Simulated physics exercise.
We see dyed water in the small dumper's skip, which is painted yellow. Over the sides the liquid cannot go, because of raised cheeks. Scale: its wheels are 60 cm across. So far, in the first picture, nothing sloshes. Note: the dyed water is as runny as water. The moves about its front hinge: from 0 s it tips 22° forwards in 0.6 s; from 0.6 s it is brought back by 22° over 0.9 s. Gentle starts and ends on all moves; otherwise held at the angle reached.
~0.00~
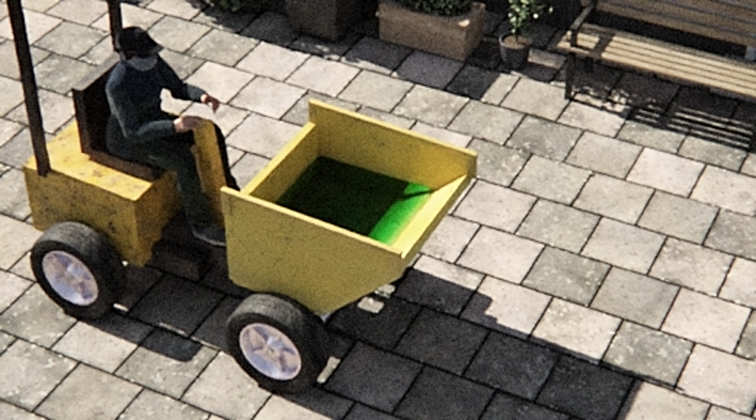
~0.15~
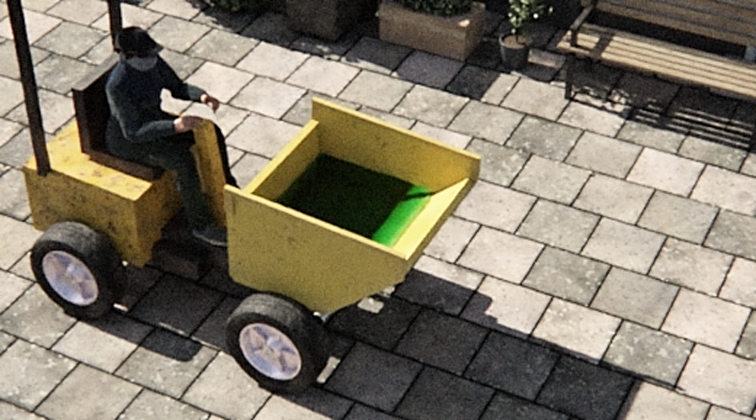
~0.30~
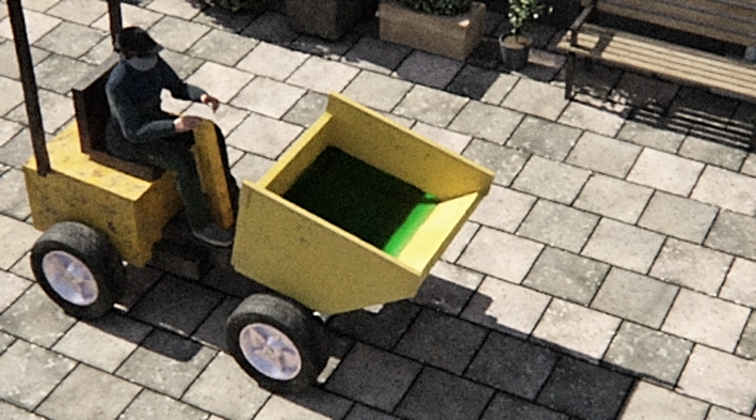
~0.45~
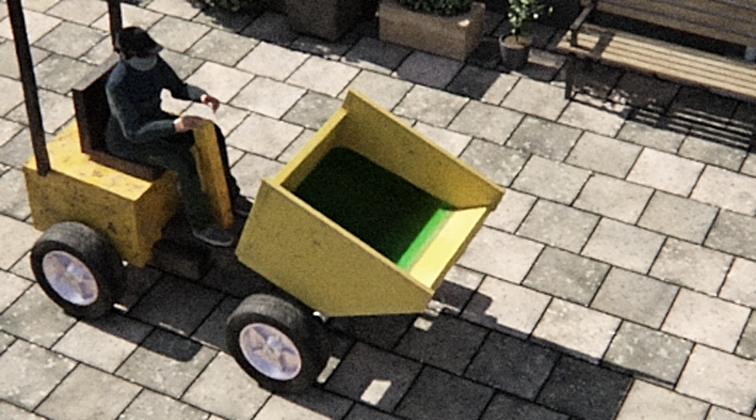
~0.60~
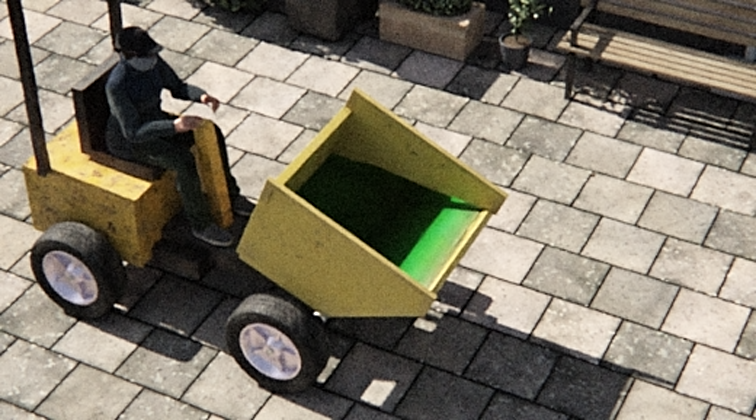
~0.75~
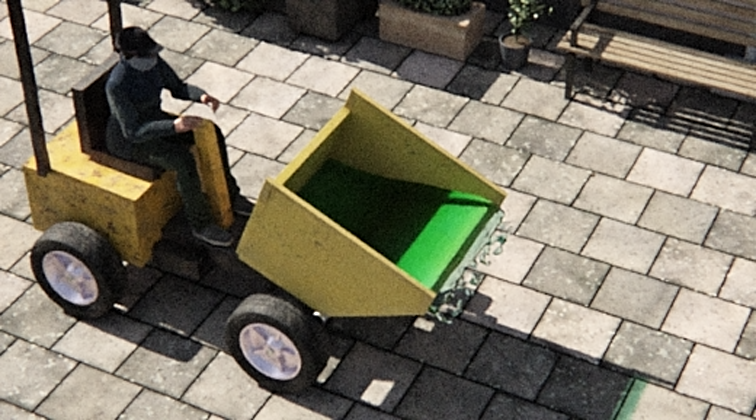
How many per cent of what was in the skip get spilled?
Roughly 29 per cent gets spilled.
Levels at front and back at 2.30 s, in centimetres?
The front reads 18 cm and the back reads 12 cm.
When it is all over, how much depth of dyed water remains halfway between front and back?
The depth there ends up near 24 cm.
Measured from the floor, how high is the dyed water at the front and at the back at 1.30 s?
Front reads 22 centimetres, back reads 8 centimetres.
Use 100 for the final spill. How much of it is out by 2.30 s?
Near 90 in a hundred.
By 1.30 s the skip is at 1° forwards, the surface stands 7 cm at the back and 22 cm at the front; 25 per cent is out, over the front.
By 1.80 s the surface stands 39 cm at the back and 5 cm at the front; 25 per cent is out, over the front.
By 2.30 s the surface stands 13 cm at the back and 18 cm at the front; 25 per cent is out, over the front.
By 4.39 s 29 per cent is out, over the front, 46 of 156 litres.
